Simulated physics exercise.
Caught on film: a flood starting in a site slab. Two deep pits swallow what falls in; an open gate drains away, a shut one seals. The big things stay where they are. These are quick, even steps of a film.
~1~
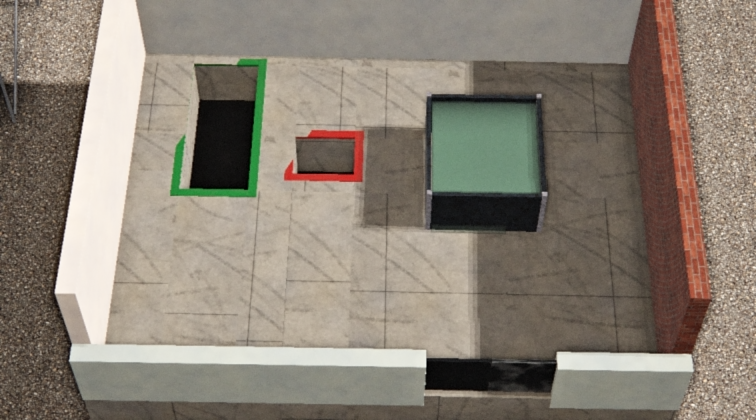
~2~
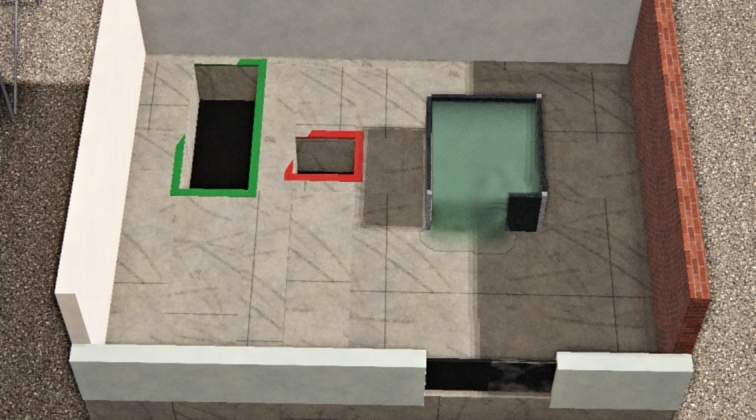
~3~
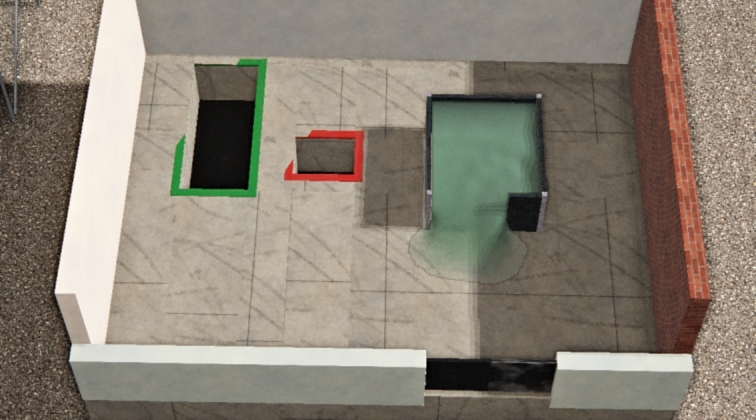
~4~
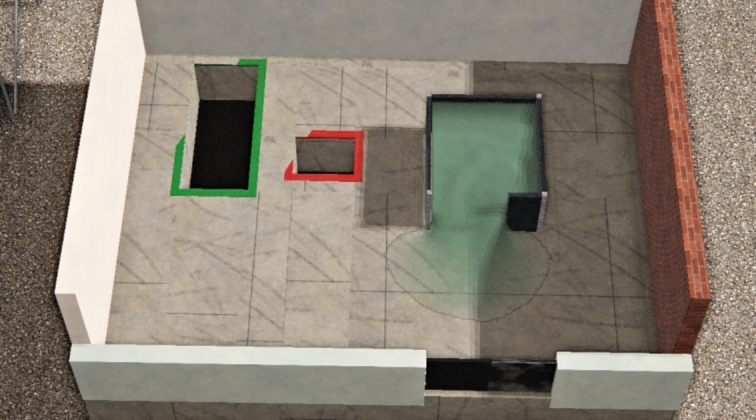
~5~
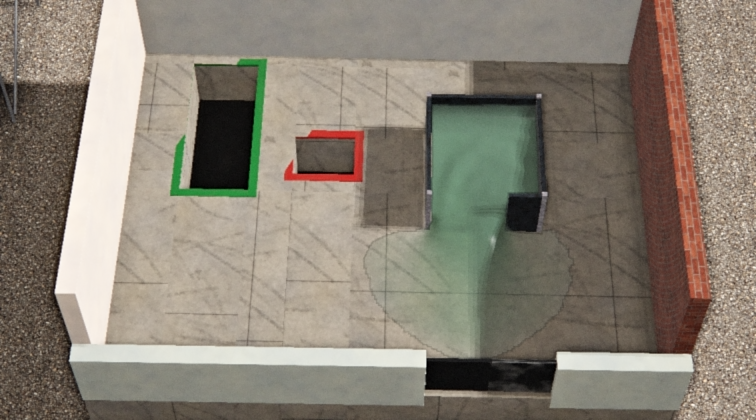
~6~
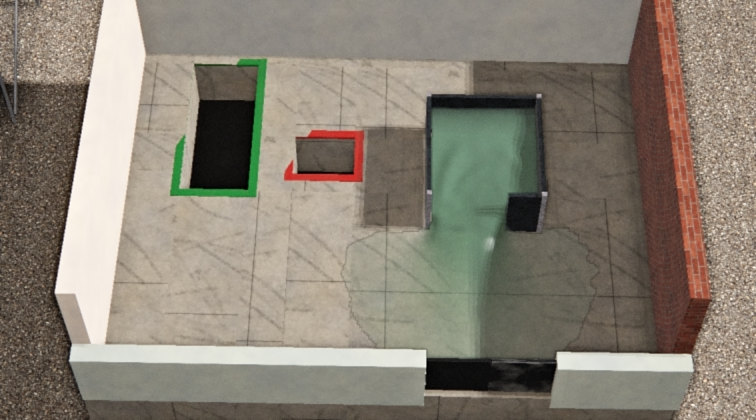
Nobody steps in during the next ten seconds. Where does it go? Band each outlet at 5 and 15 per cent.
In the end: The gate takes less than 5 %; the red pit takes less than 5 %; the green pit takes more than 15 %.
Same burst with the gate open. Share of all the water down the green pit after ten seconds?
Parts in a hundred: Green 10.
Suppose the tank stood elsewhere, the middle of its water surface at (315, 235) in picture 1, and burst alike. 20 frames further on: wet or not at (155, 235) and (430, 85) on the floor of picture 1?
In turn: Wet, free of water.
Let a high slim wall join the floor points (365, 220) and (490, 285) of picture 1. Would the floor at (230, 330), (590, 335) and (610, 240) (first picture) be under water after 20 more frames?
In turn: Not flooded, wet, covered.
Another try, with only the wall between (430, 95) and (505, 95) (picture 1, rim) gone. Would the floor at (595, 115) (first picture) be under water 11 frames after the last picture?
At that place: Wet.
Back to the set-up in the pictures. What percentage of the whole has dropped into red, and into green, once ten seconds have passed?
Near 4 and 18 in a hundred.
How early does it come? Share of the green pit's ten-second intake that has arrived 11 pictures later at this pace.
About 0 per cent.
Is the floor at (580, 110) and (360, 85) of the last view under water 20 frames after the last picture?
In that order: Not flooded, not flooded.
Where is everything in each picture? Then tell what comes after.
The first picture shows the water tank at (485, 148) is whole and still.
In the second picture, water pours out at (468, 215) and has run to (508, 242).
In the third picture, water pours out at (468, 217) and has run to (510, 272).
In the fourth picture, water pours out at (468, 218) and has run to (488, 315).
In the fifth picture, water pours out at (468, 218) and has run to a hidden place.
In the sixth picture, water pours out at (468, 218) and has run to a hidden place.
A moment on, water covers 25 % of the floor; the gate 0 %, the red pit 0 %, the green pit 0 %.
Next, water covers 35 % of the floor; the gate 0 %, the red pit 0 %, the green pit 0 %.
Then, water covers 55 % of the floor; the gate 0 %, the red pit 0 %, the green pit 0 %.
Later, water covers 75 % of the floor; the gate 0 %, the red pit 0 %, the green pit 6 %.
In the end, water covers 95 % of the floor; the gate 0 %, the red pit 3 %, the green pit 17 %.
